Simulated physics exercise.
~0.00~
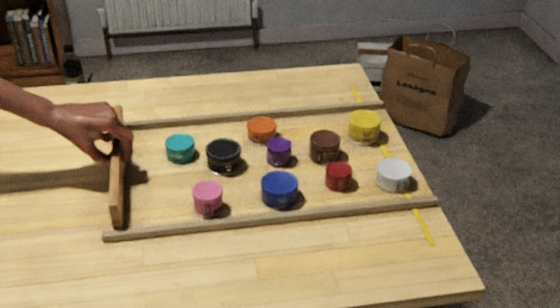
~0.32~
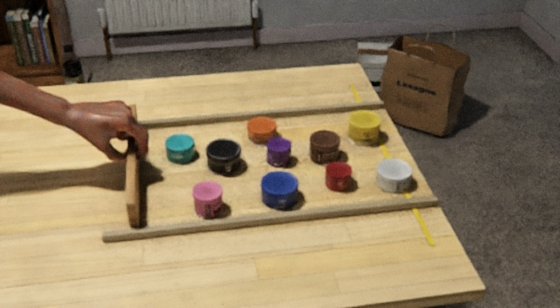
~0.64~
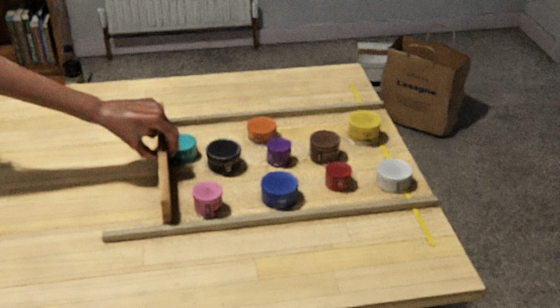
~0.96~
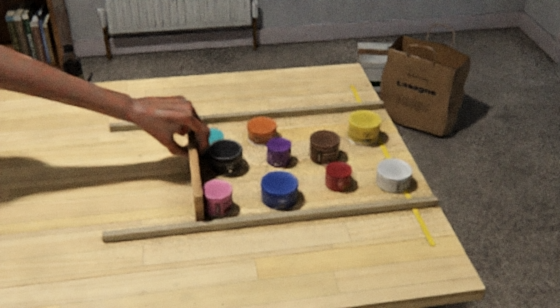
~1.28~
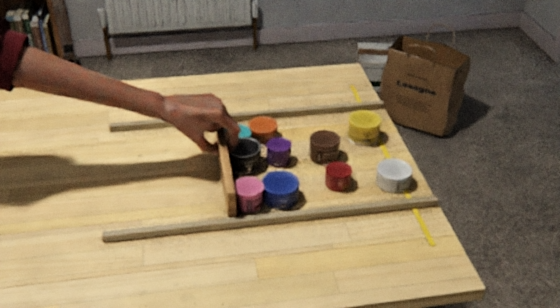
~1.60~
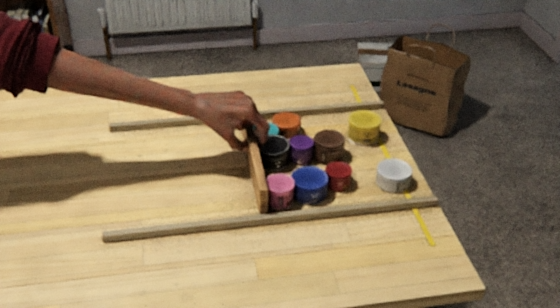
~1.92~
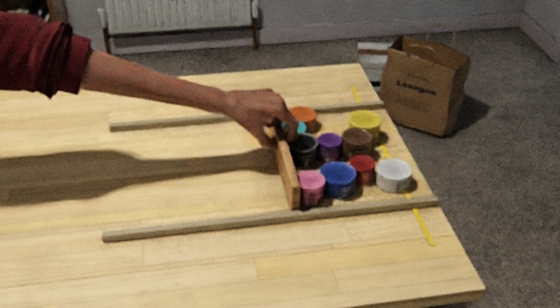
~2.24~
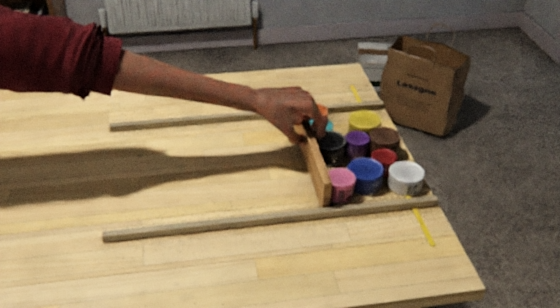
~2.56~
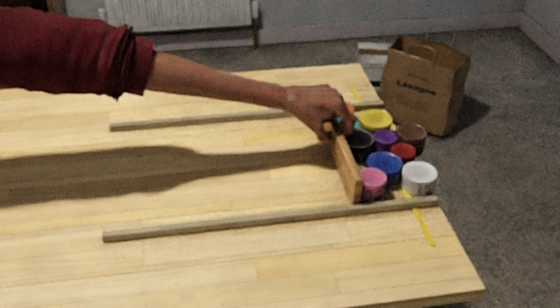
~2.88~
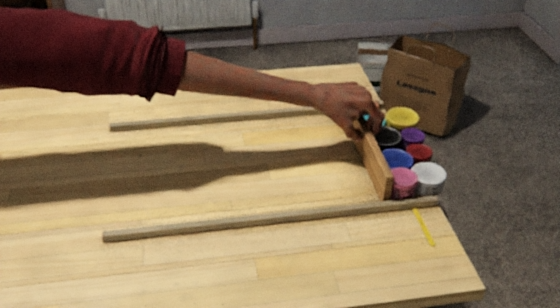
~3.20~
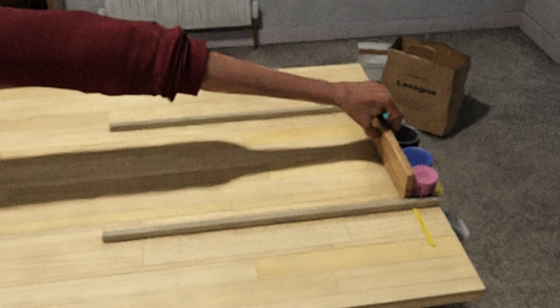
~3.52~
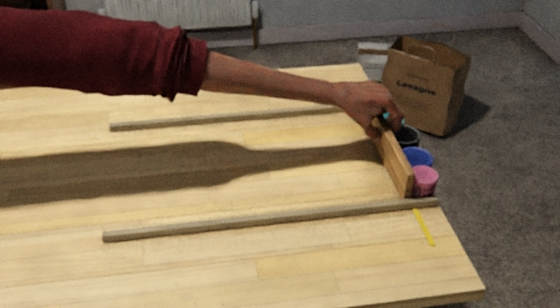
A hand slides an upright wooden board rightward between two rails on a wooden table, toward a scatter of small colorful tubs. The board reaches the teal, black and pink ones first, then gathers the blue, purple and orange, bunching them against the red and brown. The white and yellow tubs are pushed along last, and the packed cluster crosses toward the table's edge beside a paper bag. As the board nears the yellow tape, several tubs drop off, including the yellow, white, red, purple and brown. The board stops, with pink, blue and black tubs still perched at the edge.
